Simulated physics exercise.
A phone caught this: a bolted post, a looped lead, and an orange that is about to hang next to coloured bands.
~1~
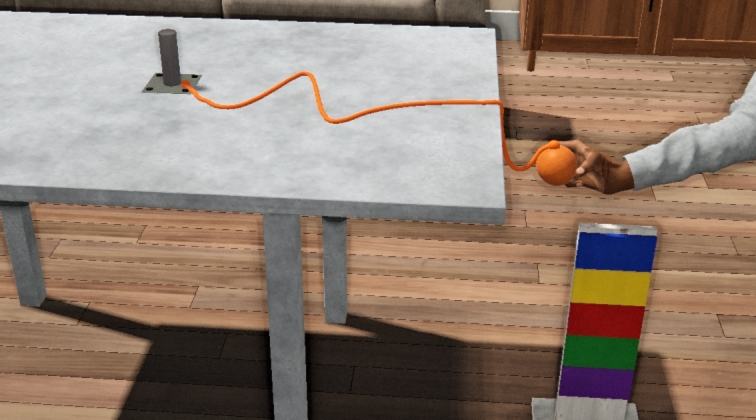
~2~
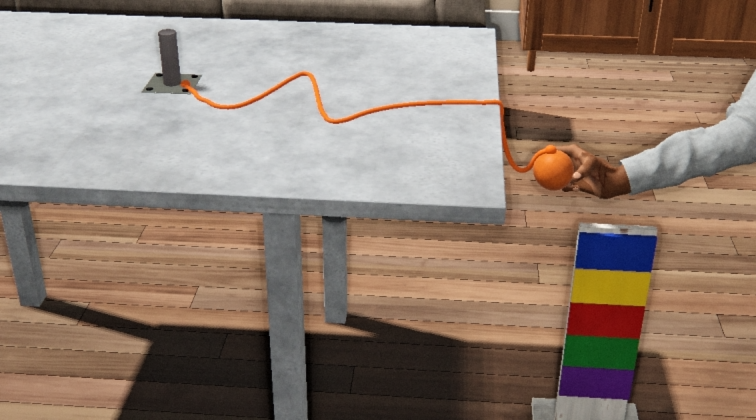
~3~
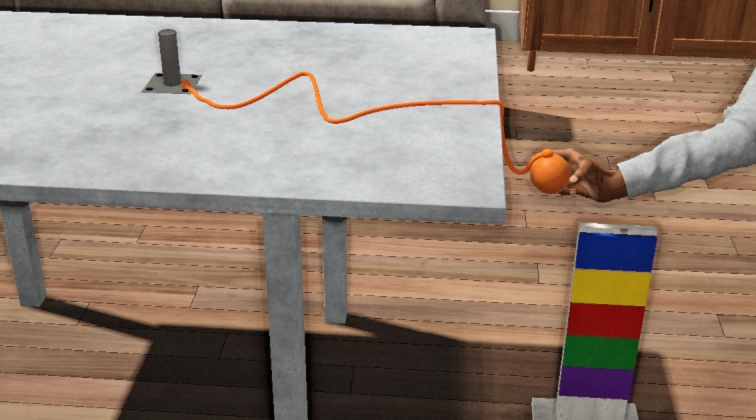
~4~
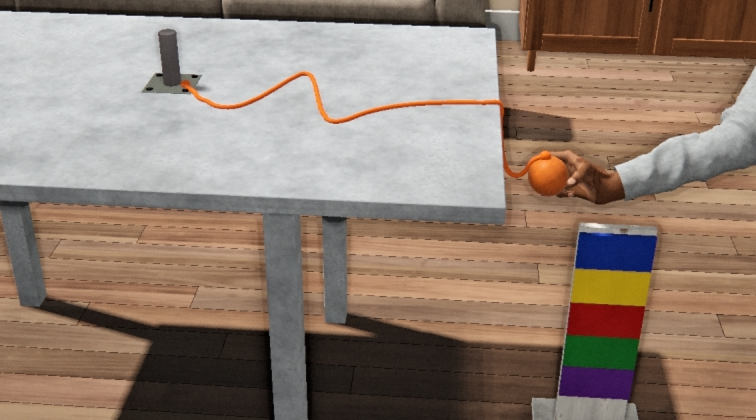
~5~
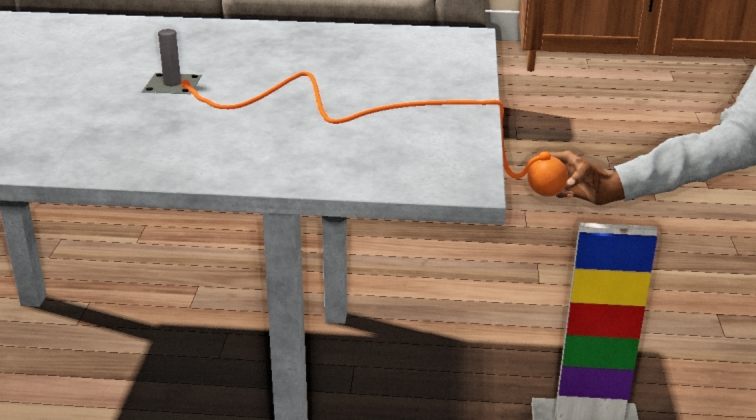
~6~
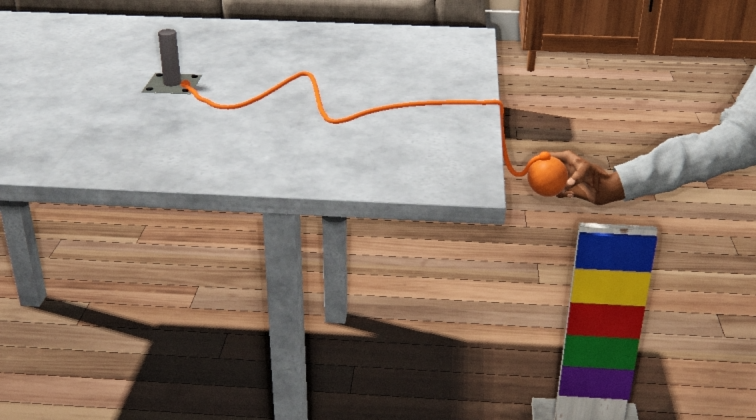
An orange ball, held by a hand reaching in from the right, hangs just off the edge of a pale grey table seen from slightly above in a wood-floored room. A wavy orange cord runs from it across the tabletop to a dark post, and an upright board striped blue, yellow, red, green and purple stands below. The hand shifts the ball slightly left and down, then keeps still, while the camera stays fixed.
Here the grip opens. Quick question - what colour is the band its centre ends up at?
It's the purple band.
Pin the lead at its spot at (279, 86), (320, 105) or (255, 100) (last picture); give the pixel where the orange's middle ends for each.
Near (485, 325), then (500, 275), then (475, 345).
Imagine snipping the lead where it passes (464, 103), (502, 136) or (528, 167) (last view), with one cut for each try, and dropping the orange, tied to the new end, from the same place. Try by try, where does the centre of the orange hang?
Case by case: Close to (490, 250), (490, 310) and (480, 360).
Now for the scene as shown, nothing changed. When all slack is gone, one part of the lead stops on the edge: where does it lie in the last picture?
About (331, 121).
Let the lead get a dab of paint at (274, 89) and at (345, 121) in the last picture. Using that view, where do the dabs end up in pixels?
Roughly at (324, 94), and the other roughly at (500, 122).
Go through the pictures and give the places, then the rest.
The first frame shows orange (557, 165); blue (616, 254); yellow (611, 289); red (606, 322); green (601, 354); purple (596, 384).
The second frame shows orange (554, 170); lead through (211, 104) (285, 82) (320, 104) (392, 107) (500, 111).
The third frame shows orange (550, 174).
The fourth frame shows orange (549, 176); lead through (211, 104) (285, 82) (320, 104) (392, 107) (500, 111).
The fifth frame shows orange (548, 177).
The sixth frame shows orange (548, 177); lead through (211, 104) (285, 82) (320, 104) (392, 107) (500, 111).
Soon after, orange near (474, 332); level with green.
After that, orange near (483, 360); level with purple.
In the end, orange near (470, 363); level with purple. The lead holds its middle at purple.
